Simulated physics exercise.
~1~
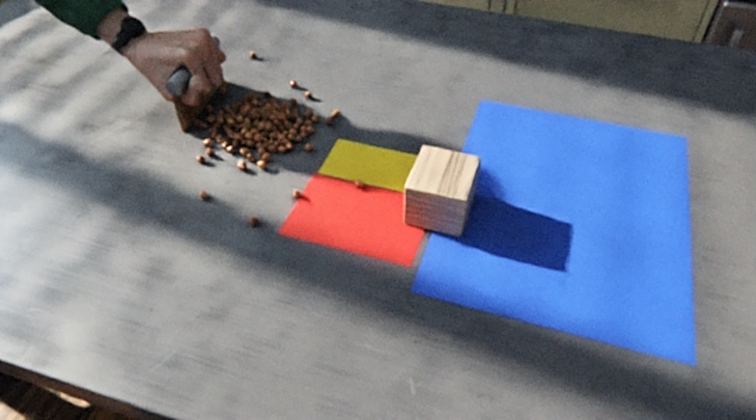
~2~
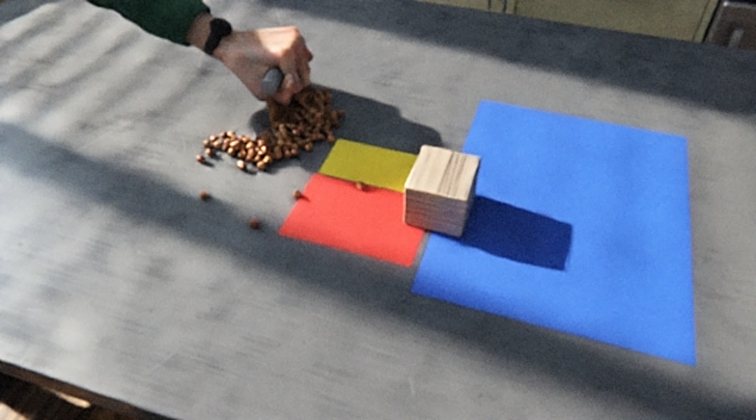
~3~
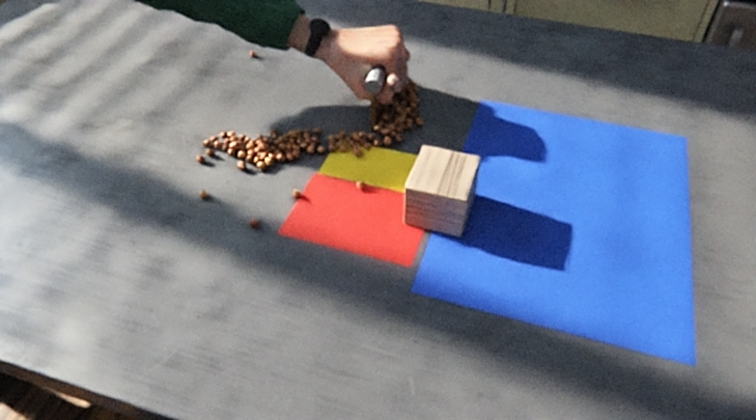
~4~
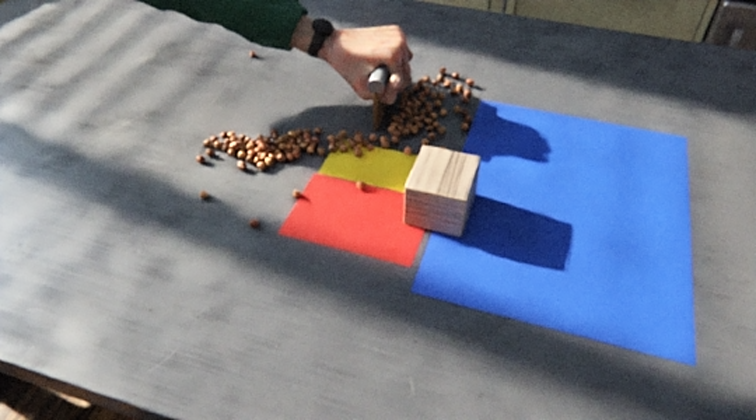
A hand drags a scraper rightward through hazelnuts, leaving most off the colored mats.
